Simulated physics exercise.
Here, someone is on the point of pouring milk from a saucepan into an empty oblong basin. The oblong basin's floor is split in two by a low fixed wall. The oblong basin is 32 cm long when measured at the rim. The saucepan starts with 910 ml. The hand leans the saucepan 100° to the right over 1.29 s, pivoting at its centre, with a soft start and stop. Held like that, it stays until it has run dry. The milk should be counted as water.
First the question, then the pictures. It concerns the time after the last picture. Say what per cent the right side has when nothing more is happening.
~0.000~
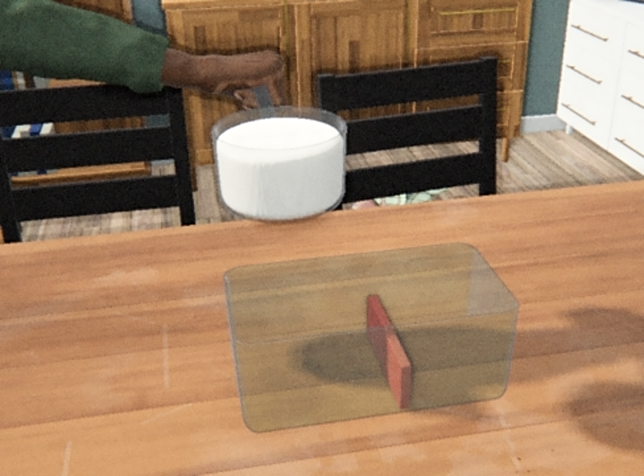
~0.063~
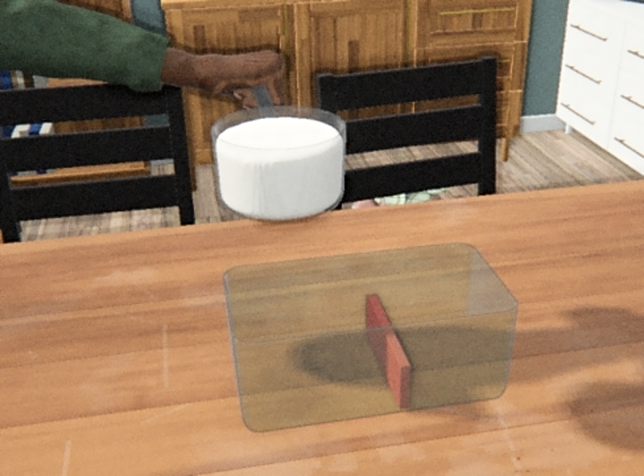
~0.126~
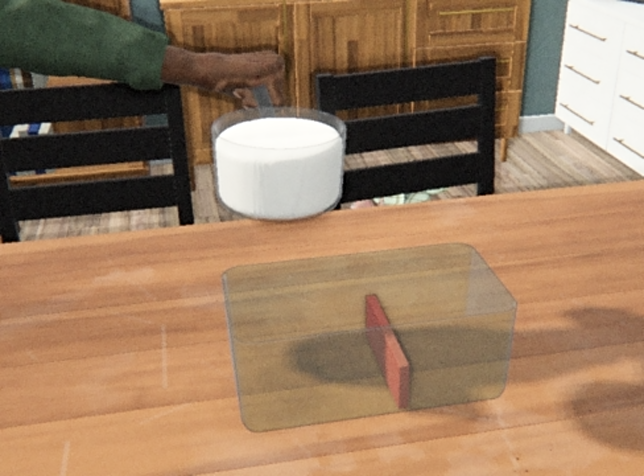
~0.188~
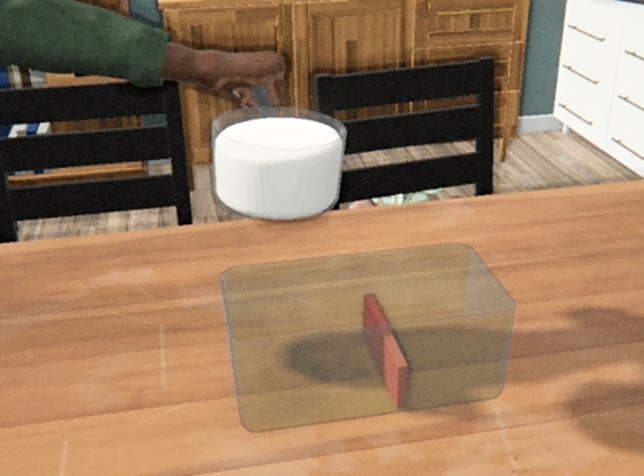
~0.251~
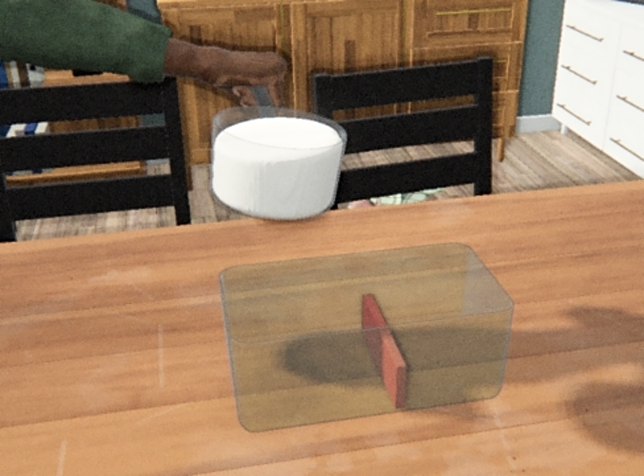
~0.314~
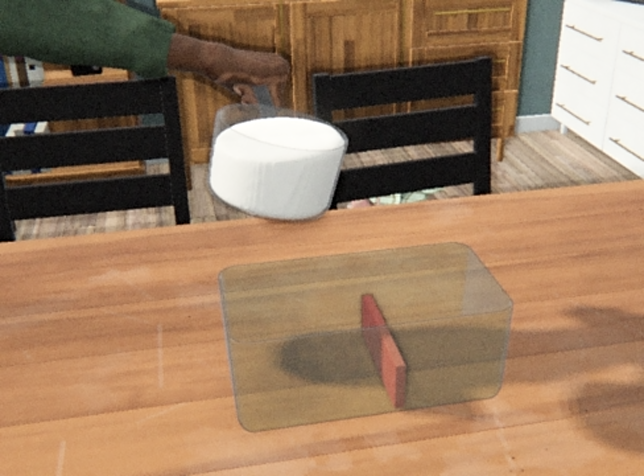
It has about 75 per cent.
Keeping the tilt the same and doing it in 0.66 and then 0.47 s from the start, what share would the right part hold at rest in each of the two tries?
Around 65 per cent first, around 60 per cent next.
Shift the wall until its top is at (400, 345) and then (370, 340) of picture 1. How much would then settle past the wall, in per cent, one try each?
Some 60 in a hundred, then some 90 in a hundred.
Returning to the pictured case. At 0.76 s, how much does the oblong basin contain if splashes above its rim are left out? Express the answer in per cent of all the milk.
Roughly 12 percent of it.
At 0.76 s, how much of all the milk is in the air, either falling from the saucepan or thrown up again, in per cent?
Roughly 28 percent.
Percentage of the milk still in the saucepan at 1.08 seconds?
Roughly 14 per cent.
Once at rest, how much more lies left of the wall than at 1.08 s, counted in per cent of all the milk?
That works out to roughly 18 per cent of the whole.
Then, 0.76 s in, the tilt is 63° and 60 per cent is still to pour, 1 is left of the wall and 11 right of it.
Then, 1.08 s in, the tilt is 94° and 14 per cent is still to pour, 5 is left of the wall and 68 right of it.
Then, 1.42 s in, the tilt is 100° and 1 per cent is still to pour, 20 is left of the wall and 75 right of it.
Then, 1.79 s in, the tilt is 100° and 0 per cent is still to pour, 23 is left of the wall and 75 right of it.
Finally, 23 per cent lies left of the wall, 75 right of it and 1 outside.
